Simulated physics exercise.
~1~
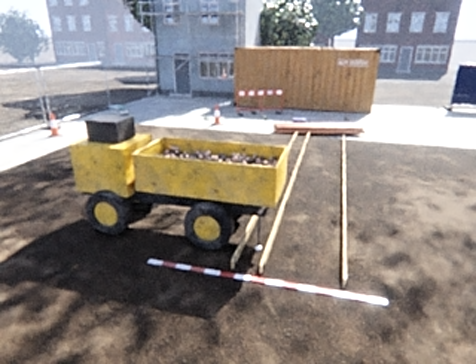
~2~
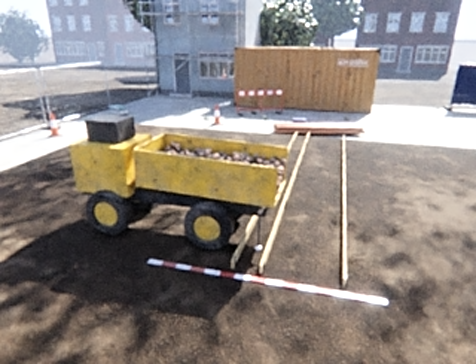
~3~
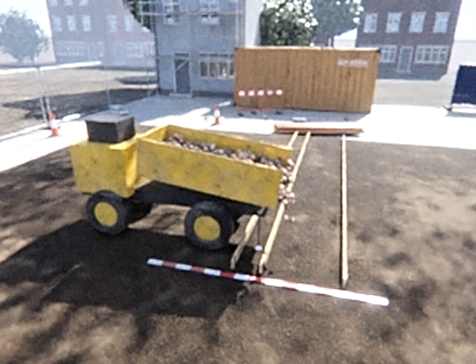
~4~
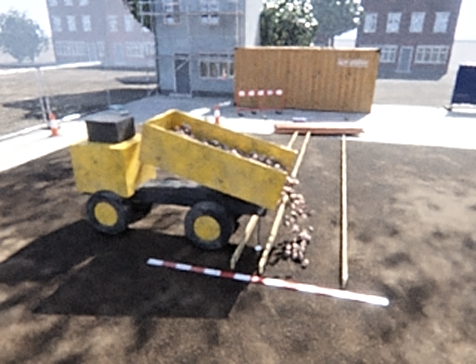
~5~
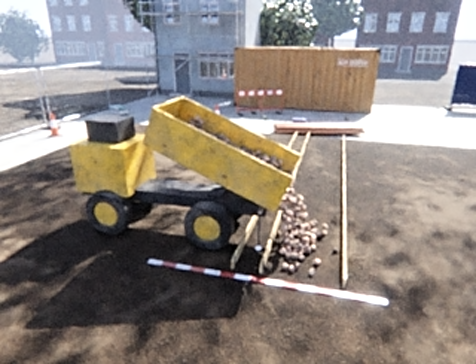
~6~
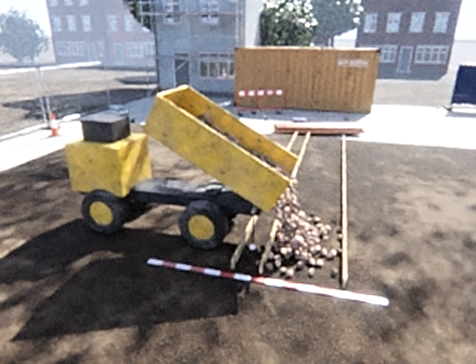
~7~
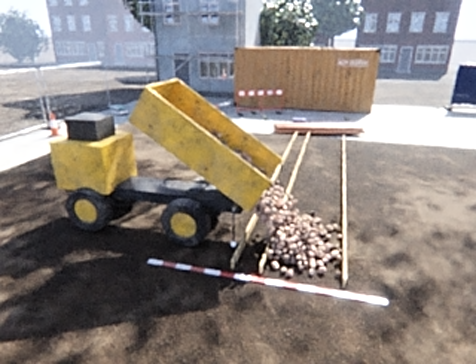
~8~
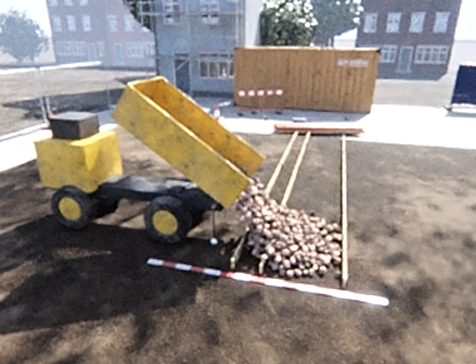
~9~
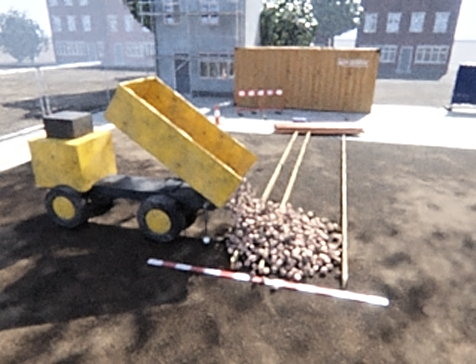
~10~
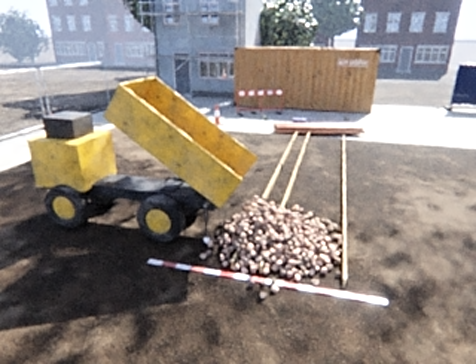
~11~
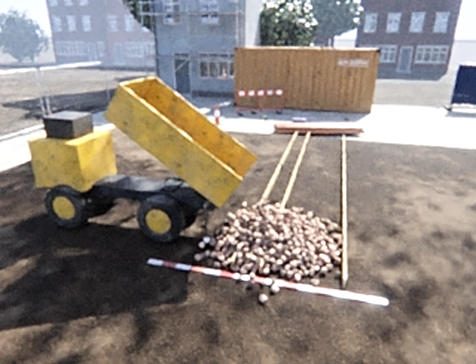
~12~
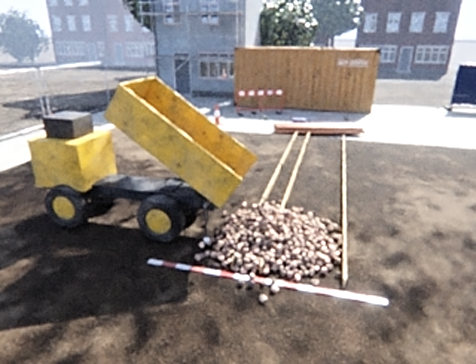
A yellow tipping truck with a dark box on top stands at the left of a sunlit building site, seen from slightly above, its bed full of brownish stones. Wooden planks and a red-and-white striped staff lie on dark earth at the right, before a wooden container and brick houses. The bed tilts up, its front end rising, and stones spill from the right end onto the planks. As the pile grows, the truck rolls left, still pouring, then stops. The last stones settle in a broad heap over the planks' near ends and against the staff, with the bed left raised.
